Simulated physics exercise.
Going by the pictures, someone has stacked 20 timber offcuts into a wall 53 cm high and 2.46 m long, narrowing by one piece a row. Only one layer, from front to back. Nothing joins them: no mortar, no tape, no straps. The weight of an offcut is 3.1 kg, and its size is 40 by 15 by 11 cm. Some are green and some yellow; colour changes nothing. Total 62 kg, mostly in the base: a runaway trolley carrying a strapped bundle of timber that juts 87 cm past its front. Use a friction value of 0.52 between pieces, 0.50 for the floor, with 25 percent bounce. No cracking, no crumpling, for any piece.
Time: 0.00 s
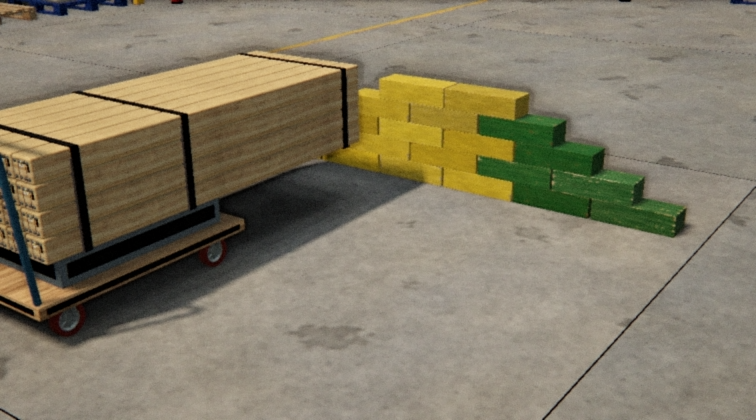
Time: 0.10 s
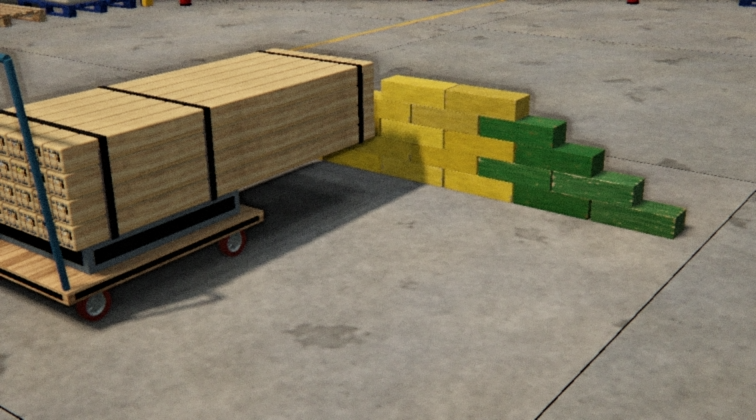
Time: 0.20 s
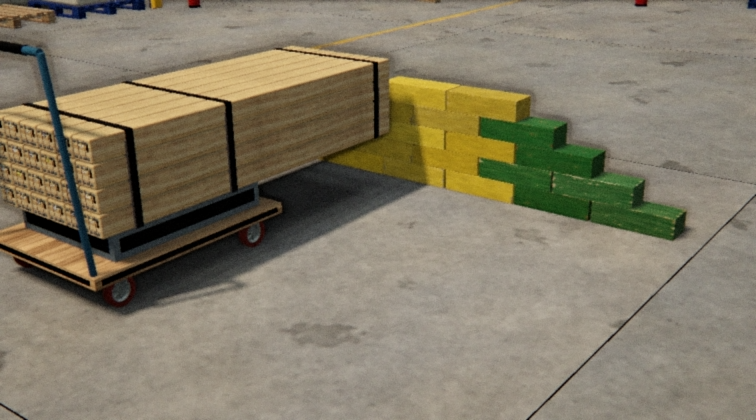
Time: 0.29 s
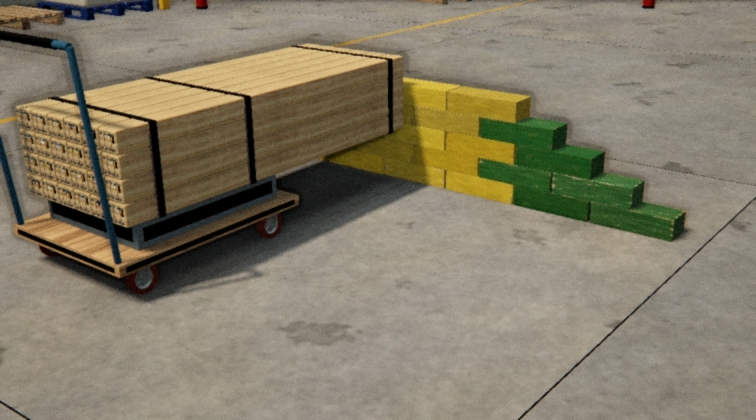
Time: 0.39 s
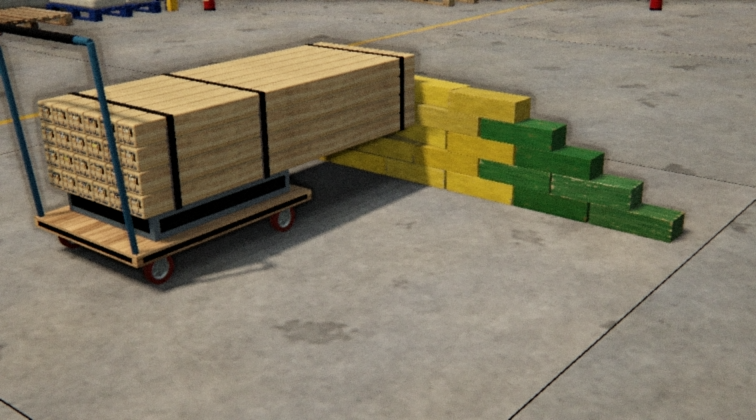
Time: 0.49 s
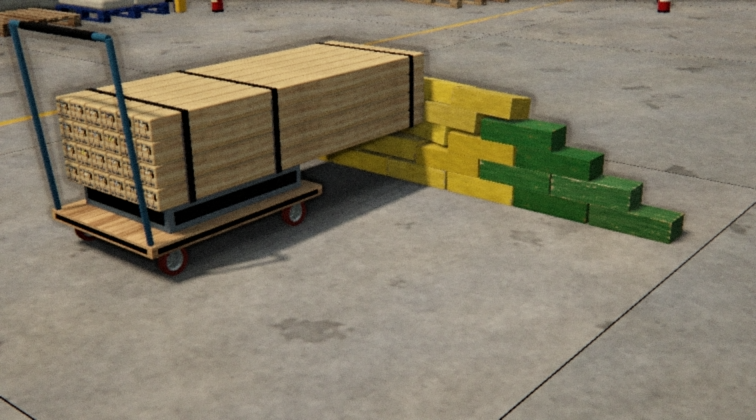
A trolley loaded with strapped timber rolled slowly to the right and away, its load's front end pressing into a stepped wall of yellow and green blocks, where some yellow ones shifted slightly.
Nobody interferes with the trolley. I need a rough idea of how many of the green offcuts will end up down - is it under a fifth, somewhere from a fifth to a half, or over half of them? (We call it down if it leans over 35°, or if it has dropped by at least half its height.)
I'd bet on the under-a-fifth band.
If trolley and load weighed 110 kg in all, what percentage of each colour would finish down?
Share down - green: 0; yellow: 60 (per cent).
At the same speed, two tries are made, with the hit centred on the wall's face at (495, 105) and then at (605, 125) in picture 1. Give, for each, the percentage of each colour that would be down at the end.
First try then second: Green 50 and 50, yellow 60 and 10 per cent.
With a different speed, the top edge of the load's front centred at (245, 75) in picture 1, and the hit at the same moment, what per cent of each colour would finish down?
You'd end up with green at 0 per cent down and yellow at 60 per cent.
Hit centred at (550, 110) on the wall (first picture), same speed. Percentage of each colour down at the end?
Down at the end: Green 70 percent, yellow 30 percent.
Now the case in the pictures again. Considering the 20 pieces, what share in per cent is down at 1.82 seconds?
35 %.
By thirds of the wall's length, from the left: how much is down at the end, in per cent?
Left third 60 percent, middle third 60 percent, right third 0 percent.
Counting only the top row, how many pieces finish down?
That row gives 2 in all.
By 0.58 s, load 23 cm past the wall's line, still rolling; none of the 6 green offcuts down (2 of 20 in all colours); top green offcut unmoved; top yellow offcut tilted 22°.
By 0.72 s, load 33 cm past the wall's line, still rolling; none of the 6 green offcuts down (7 of 20 in all colours); top green offcut unmoved; top yellow offcut tilted 47°.
By 0.94 s, load 49 cm past the wall's line, still rolling; none of the 6 green offcuts down (7 of 20 in all colours); top green offcut unmoved; top yellow offcut tilted 60°, 25 cm lower.
By 1.82 s, load 1.01 m past the wall's line, still rolling; none of the 6 green offcuts down (7 of 20 in all colours); top green offcut unmoved; top yellow offcut on its side.
When it is over (2.5 s), load 1.07 m past the wall's line, stopped; none of the 6 green offcuts down (8 of 20 in all colours); top green offcut unmoved; top yellow offcut on its side. That is 0 per cent. In pixels of the last frame, middles, top green offcut near (523, 133), top yellow offcut near (543, 174).
